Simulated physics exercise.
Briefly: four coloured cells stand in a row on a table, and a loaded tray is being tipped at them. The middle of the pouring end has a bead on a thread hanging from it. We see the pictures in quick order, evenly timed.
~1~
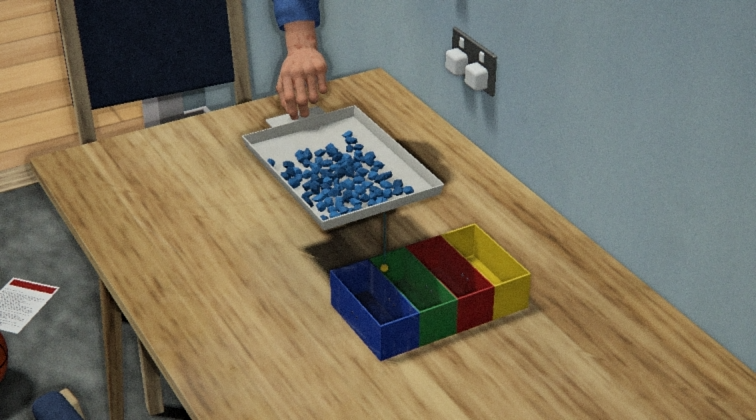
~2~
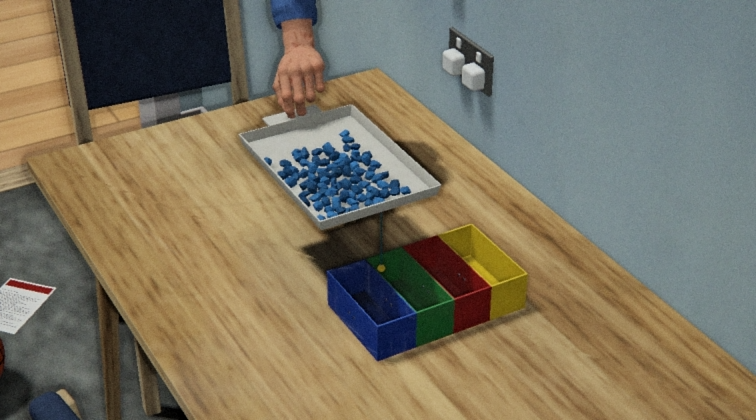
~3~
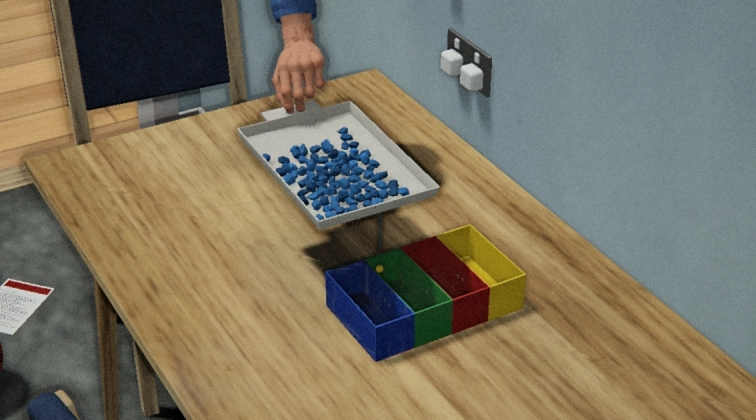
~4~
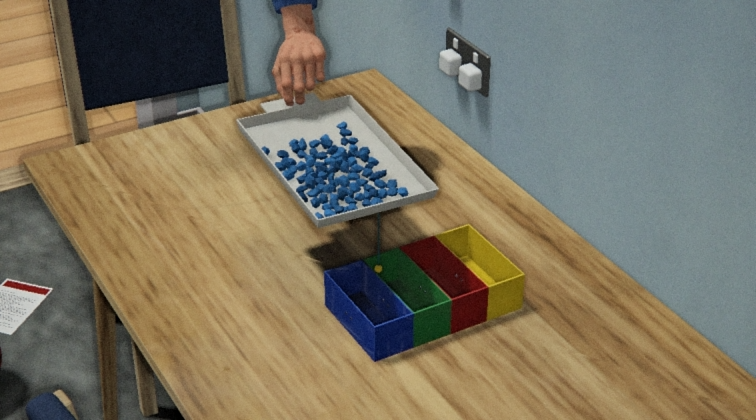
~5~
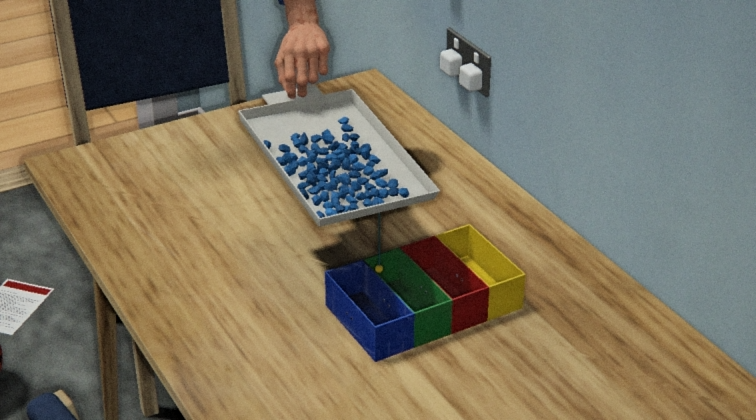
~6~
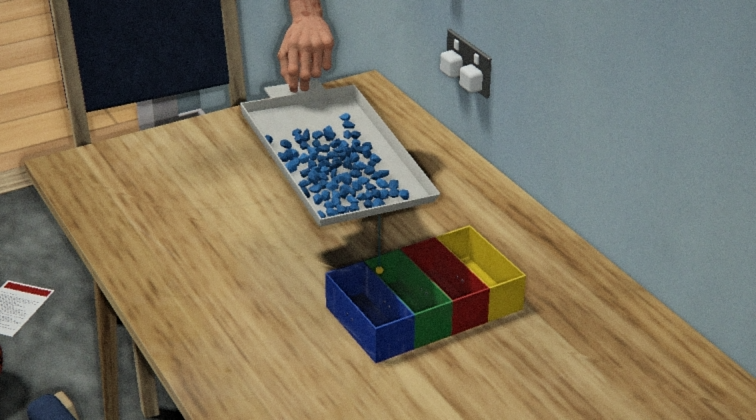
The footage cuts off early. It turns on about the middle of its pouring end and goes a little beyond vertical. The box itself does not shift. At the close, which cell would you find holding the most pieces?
You would find the most in the red cell.
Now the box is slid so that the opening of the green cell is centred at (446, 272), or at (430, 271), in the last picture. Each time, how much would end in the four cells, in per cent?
First 100 %, then 100 %.
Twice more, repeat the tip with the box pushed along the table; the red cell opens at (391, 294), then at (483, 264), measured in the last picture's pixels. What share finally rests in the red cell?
First placement: Some 10 %; second placement: Some 0 %.
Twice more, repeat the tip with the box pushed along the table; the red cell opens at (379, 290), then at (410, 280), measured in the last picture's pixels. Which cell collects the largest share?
Well, the first time it's that yellow cell, and the second time it's the yellow one.
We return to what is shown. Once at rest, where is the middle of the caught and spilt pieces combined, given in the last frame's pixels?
Somewhere around (438, 298) in the final view.
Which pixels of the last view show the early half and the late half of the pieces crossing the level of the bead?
(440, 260) first, (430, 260) later.
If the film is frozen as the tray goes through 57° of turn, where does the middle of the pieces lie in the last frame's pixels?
The middle of the pieces lands at roughly (386, 180).
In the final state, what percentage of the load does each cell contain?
The blue cell holds about 0 %, the green cell about 30 %, the red cell about 70 % and the yellow cell about 0 %.
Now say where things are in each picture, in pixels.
In the first picture, corners of the pouring end (324, 219) and (440, 184), level; middle of the load (337, 176), aquarium stones; bead on its thread (384, 268); blue cell (400, 333); green cell (438, 320); red cell (475, 306); yellow cell (511, 293).
In the second picture, corners of the pouring end (321, 219) and (437, 184), level; middle of the load (334, 176).
In the third picture, corners of the pouring end (320, 219) and (436, 186), tipped barely, lowest at the right corner; middle of the load (332, 174).
In the fourth picture, corners of the pouring end (319, 218) and (435, 188), tipped a little, lowest at the right corner; middle of the load (331, 171).
In the fifth picture, corners of the pouring end (321, 217) and (436, 189), tipped a little, lowest at the right corner; middle of the load (333, 168).
In the sixth picture, corners of the pouring end (322, 217) and (437, 192), tipped a little, lowest at the right corner; middle of the load (334, 166); blue cell (395, 335); green cell (433, 322); red cell (470, 308); yellow cell (507, 295).
Just after the last frame, tray tipped steeply; almost all on the tray; just a few falling or outside the box.
A moment on, tray tipped right over; roughly a quarter on the tray; roughly half in the red cell; roughly a quarter in the green cell; just a few in the blue cell; about a tenth falling or outside the box.
Further on, tray tipped past a quarter turn; roughly two thirds in the red cell; roughly a third in the green cell; just a few in the blue cell; just a few falling or outside the box.
When it is over, tray tipped past a quarter turn; roughly two thirds in the red cell; roughly a third in the green cell; just a few in the blue cell; not one in the yellow cell; just a few outside the box.
